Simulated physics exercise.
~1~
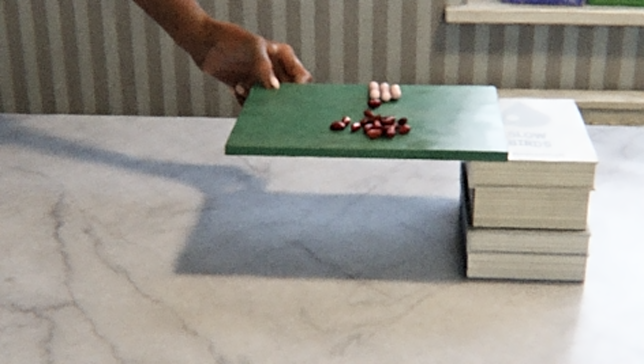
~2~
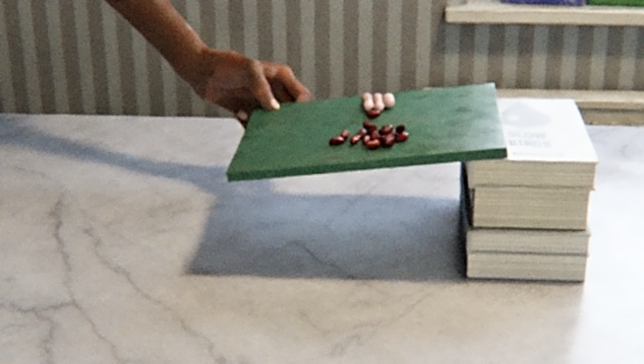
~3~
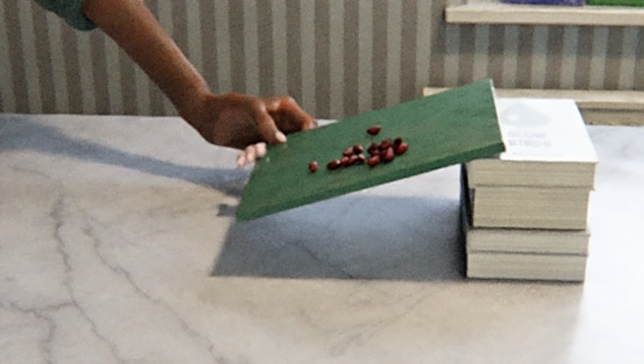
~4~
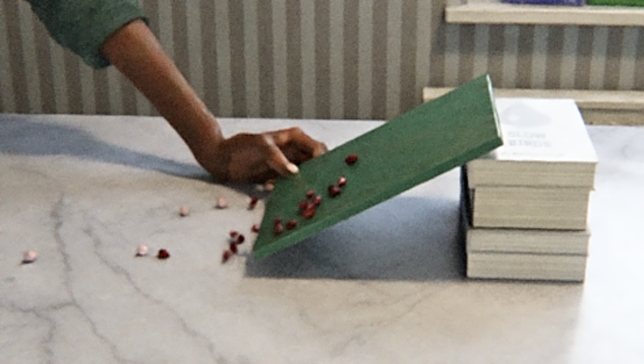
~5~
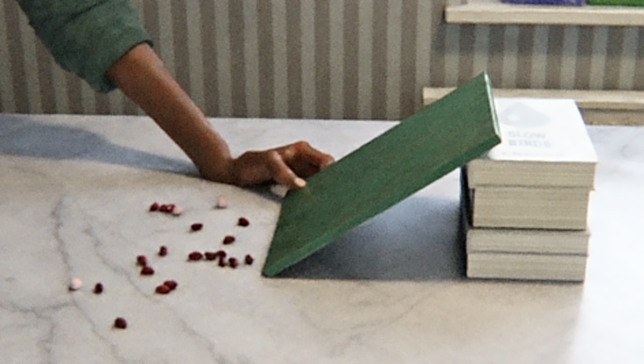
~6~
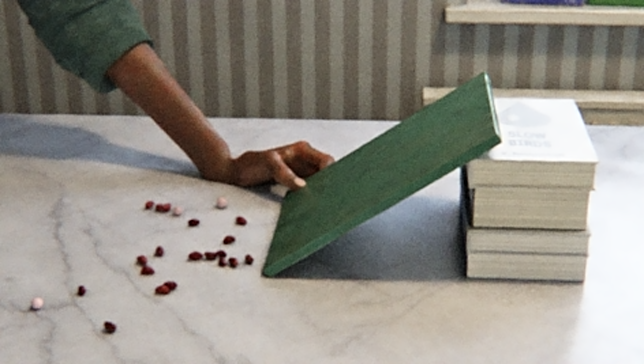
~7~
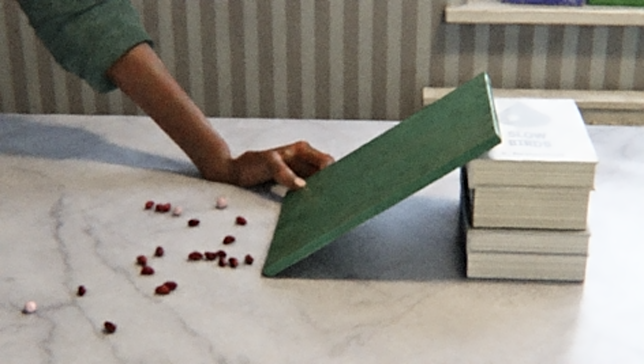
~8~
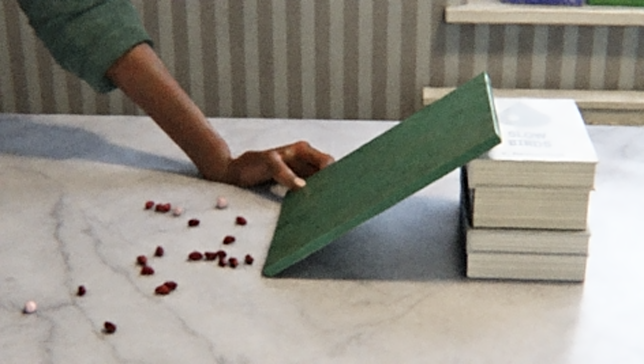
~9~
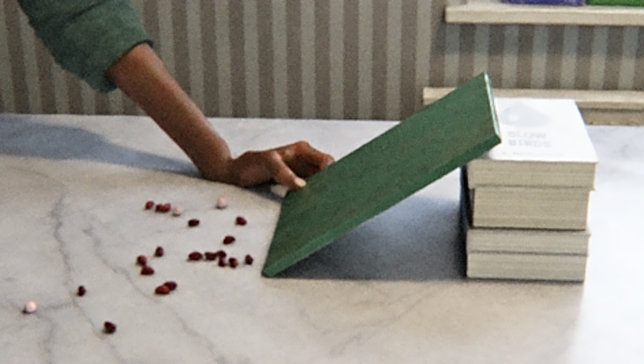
At the start, a hand holds the left end of a green board level above a marble surface, its right end resting on a stack of books. A cluster of dark red beans lies toward the front, with a few pale pink ones behind. The hand lowers its end, and the pink beans slide off the low edge first. As the slope steepens, the red beans tumble after them and scatter leftward. The board's lower edge comes to rest on the surface, the hand still beside it. Most red beans settle near the board, while one pink bean lies farthest left.
